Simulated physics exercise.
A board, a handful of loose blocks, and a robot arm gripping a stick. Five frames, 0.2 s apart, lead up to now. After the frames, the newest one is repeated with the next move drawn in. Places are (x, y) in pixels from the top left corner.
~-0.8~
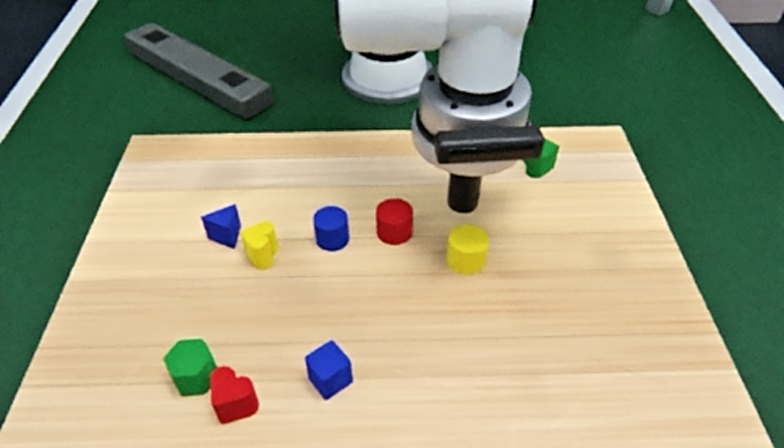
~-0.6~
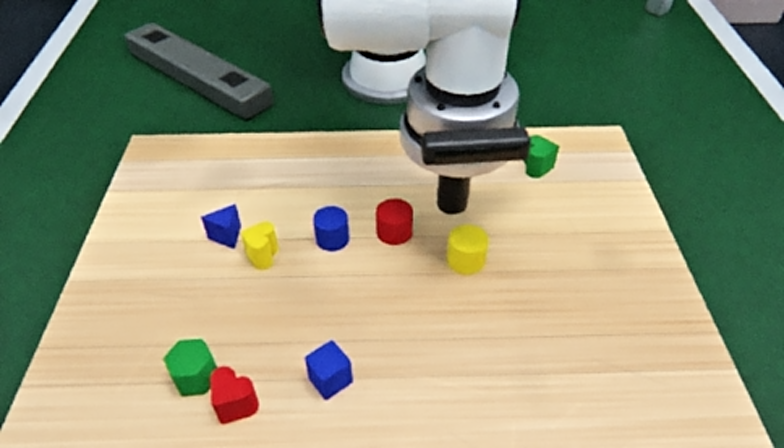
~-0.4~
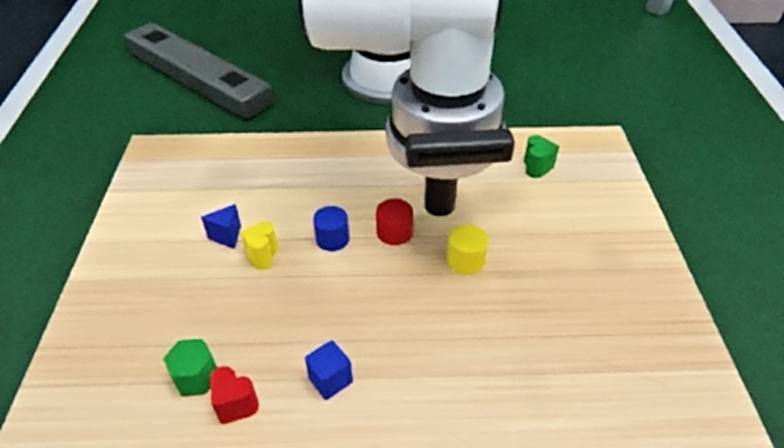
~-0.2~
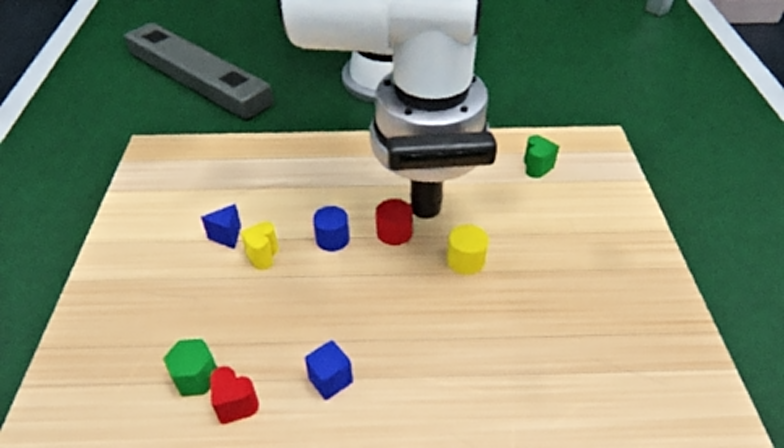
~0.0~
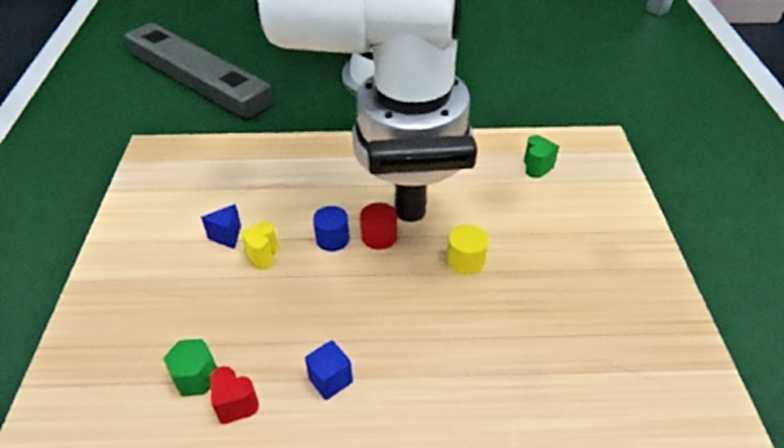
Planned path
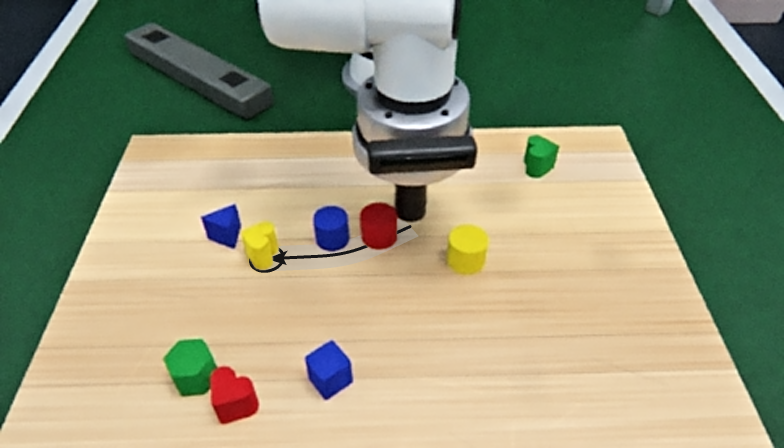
On a wooden table, a robot arm moves a dark stick left and nudges the red round block slightly toward the blue one.
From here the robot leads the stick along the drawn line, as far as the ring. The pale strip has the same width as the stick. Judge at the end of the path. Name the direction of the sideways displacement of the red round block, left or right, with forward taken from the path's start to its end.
My prediction: Leftwards.
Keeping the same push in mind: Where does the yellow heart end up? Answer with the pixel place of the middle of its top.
The spot you're after is about (228, 236) in the image.
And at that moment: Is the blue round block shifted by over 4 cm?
Going by the path, yes.
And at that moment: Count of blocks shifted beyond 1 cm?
The way I see it, the answer is three or more.
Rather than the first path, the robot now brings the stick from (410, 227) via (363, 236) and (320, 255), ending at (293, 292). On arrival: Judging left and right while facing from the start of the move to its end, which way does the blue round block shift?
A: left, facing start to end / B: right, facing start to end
The one that fits is B, right, facing start to end.
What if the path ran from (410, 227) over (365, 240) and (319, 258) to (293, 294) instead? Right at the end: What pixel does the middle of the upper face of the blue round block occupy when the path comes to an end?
The centre of its top face lies at (286, 224).
The line goes from (410, 227) via (344, 253), ending at (267, 259).
The first path, step by step. One third of the way, stick (367, 231); blue round block (301, 220); red round block (332, 233).
Two thirds of the way, stick (316, 242); yellow heart (254, 234); blue round block (287, 220); red round block (281, 249).
At the end, stick (264, 244); blue three-sided block (216, 215), turned 30° clockwise; yellow heart (228, 236), turned 25° clockwise; blue round block (263, 212); red round block (242, 263).
